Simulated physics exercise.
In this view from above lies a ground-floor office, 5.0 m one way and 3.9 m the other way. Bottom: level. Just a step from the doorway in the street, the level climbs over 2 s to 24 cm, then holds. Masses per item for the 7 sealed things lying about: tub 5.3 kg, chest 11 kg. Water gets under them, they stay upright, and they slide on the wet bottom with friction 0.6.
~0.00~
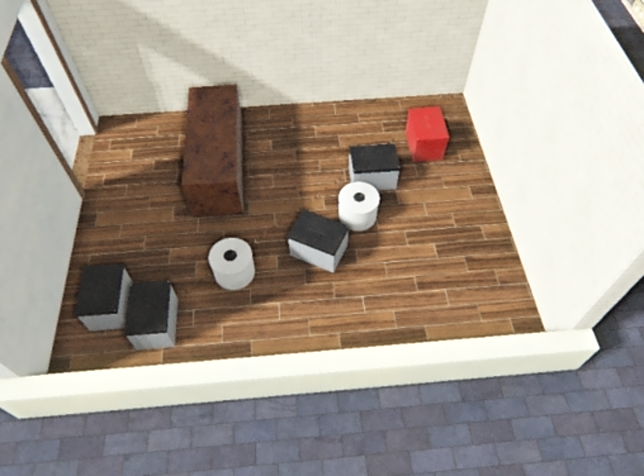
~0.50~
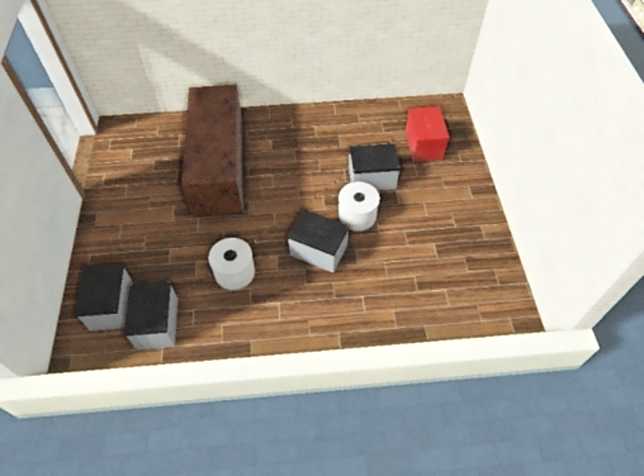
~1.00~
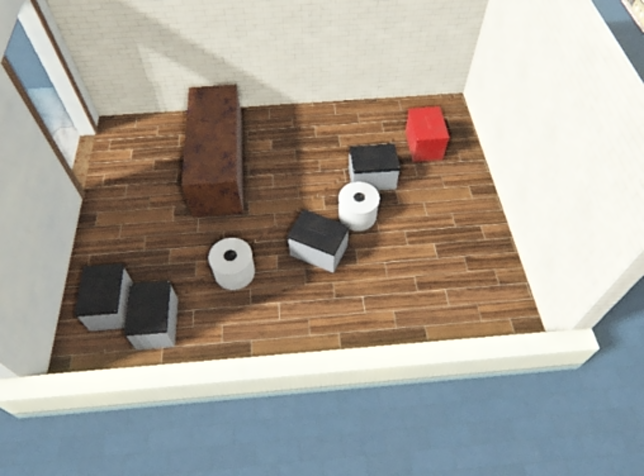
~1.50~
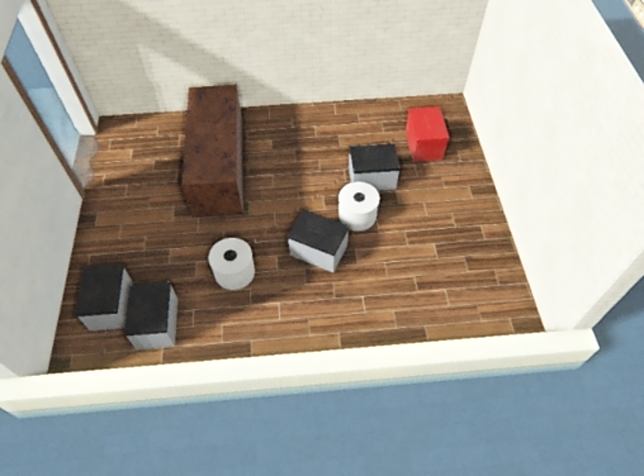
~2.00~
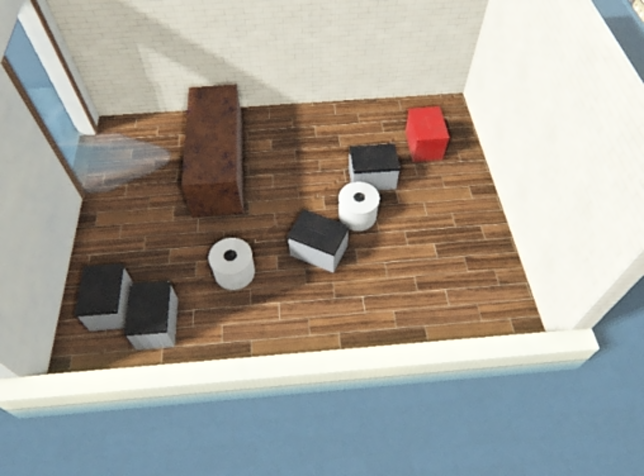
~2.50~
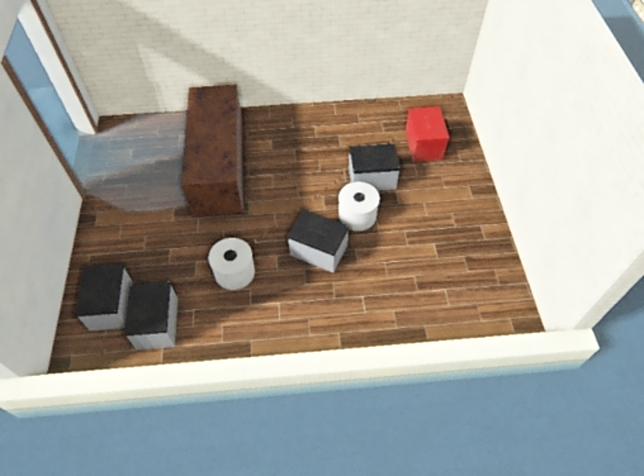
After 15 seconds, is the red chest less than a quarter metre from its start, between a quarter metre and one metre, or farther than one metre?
My guess is it creeps a short stretch.
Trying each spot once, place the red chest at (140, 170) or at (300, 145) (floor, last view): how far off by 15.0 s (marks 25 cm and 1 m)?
Results in order: It ends up well away; it covers a small distance.
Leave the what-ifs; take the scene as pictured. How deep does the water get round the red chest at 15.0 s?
Near 14 cm deep.
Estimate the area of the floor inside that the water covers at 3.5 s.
Somewhere around 4.5 m2, roughly.
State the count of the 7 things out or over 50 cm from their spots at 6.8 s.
The number comes to 0.
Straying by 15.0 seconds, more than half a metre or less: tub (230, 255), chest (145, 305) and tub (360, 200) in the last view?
Order as asked: Above, above, above.
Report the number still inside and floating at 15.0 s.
At that moment it comes to 7.
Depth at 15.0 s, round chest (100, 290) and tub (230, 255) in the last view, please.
I'd put it at 13 cm and 6 cm respectively.
After 3.5 s the red chest is near (429, 123), 0.0 m from its start, aground; 0 afloat.
After 6.8 s the red chest is near (429, 123), 0.0 m from its start, aground; 2 afloat.
After 11.0 s the red chest is near (431, 122), 0.0 m from its start, afloat; 5 afloat.
After 15.0 s the red chest is near (417, 95), 0.4 m from its start, afloat; 7 afloat.
